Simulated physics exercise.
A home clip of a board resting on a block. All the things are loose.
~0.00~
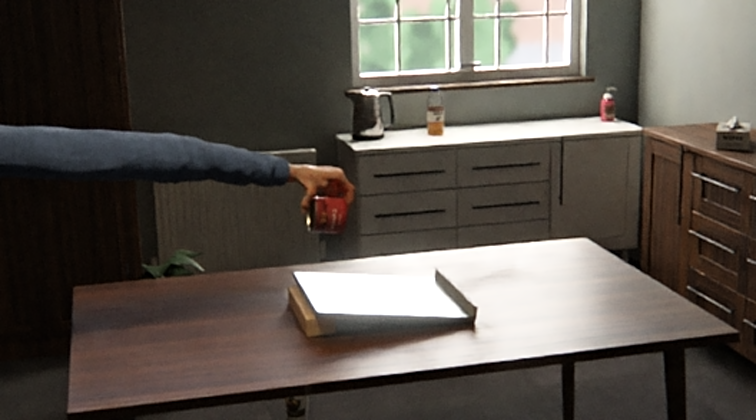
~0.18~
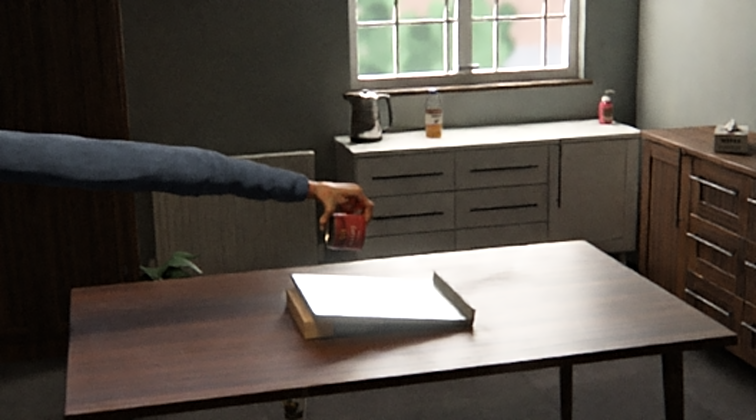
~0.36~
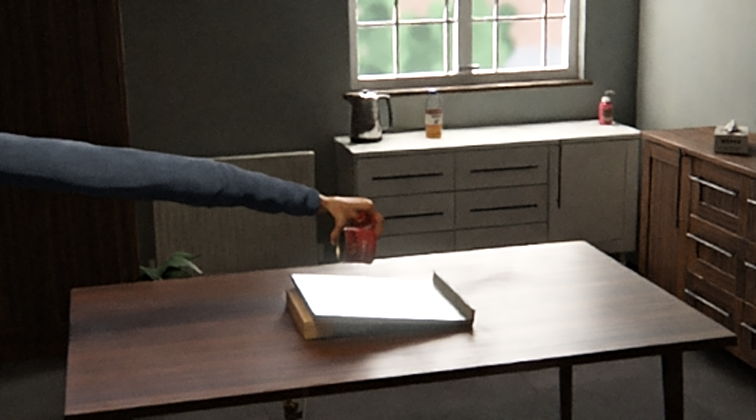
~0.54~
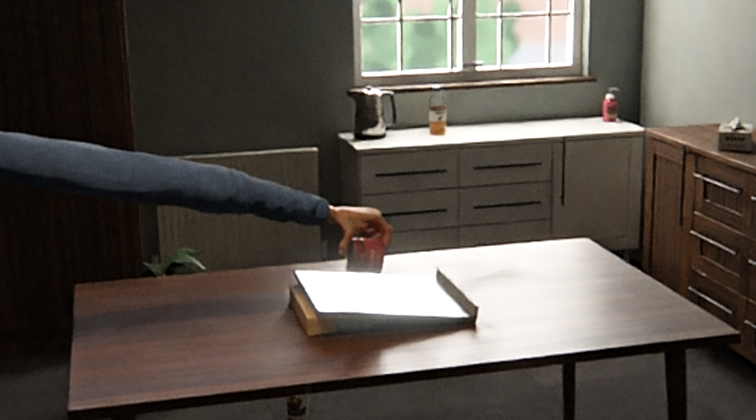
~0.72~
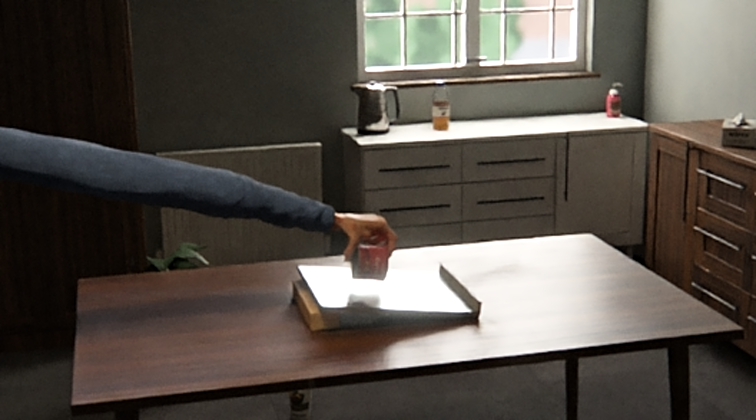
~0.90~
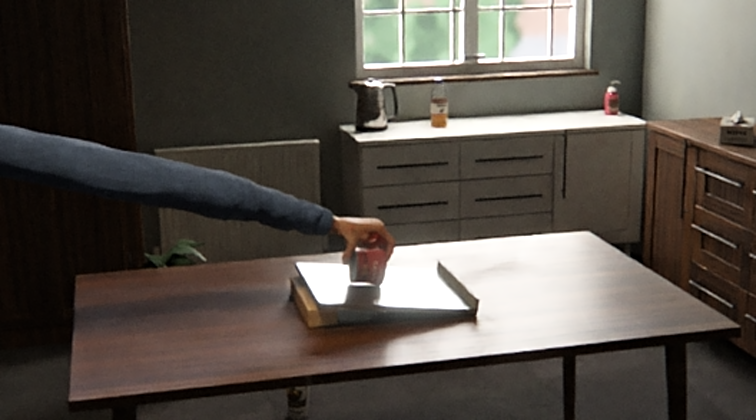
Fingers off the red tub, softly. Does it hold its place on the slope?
Outcome: The red tub remains at rest.
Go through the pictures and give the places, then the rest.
In the first frame, on its way; red tub (327, 215).
In the second frame, on its way; red tub (345, 232).
In the third frame, on its way; red tub (356, 246).
In the fourth frame, on its way; red tub (365, 256).
In the fifth frame, on its way; red tub (369, 263).
In the sixth frame, set down, still held; red tub (367, 267).
After 1.10 s, nothing has stirred.
After 1.40 s, red tub resting near (367, 267).
At rest (1.9 s), it is in place. Seen from the same camera at the end, red tub near (367, 267). The red tub stays where it is put.
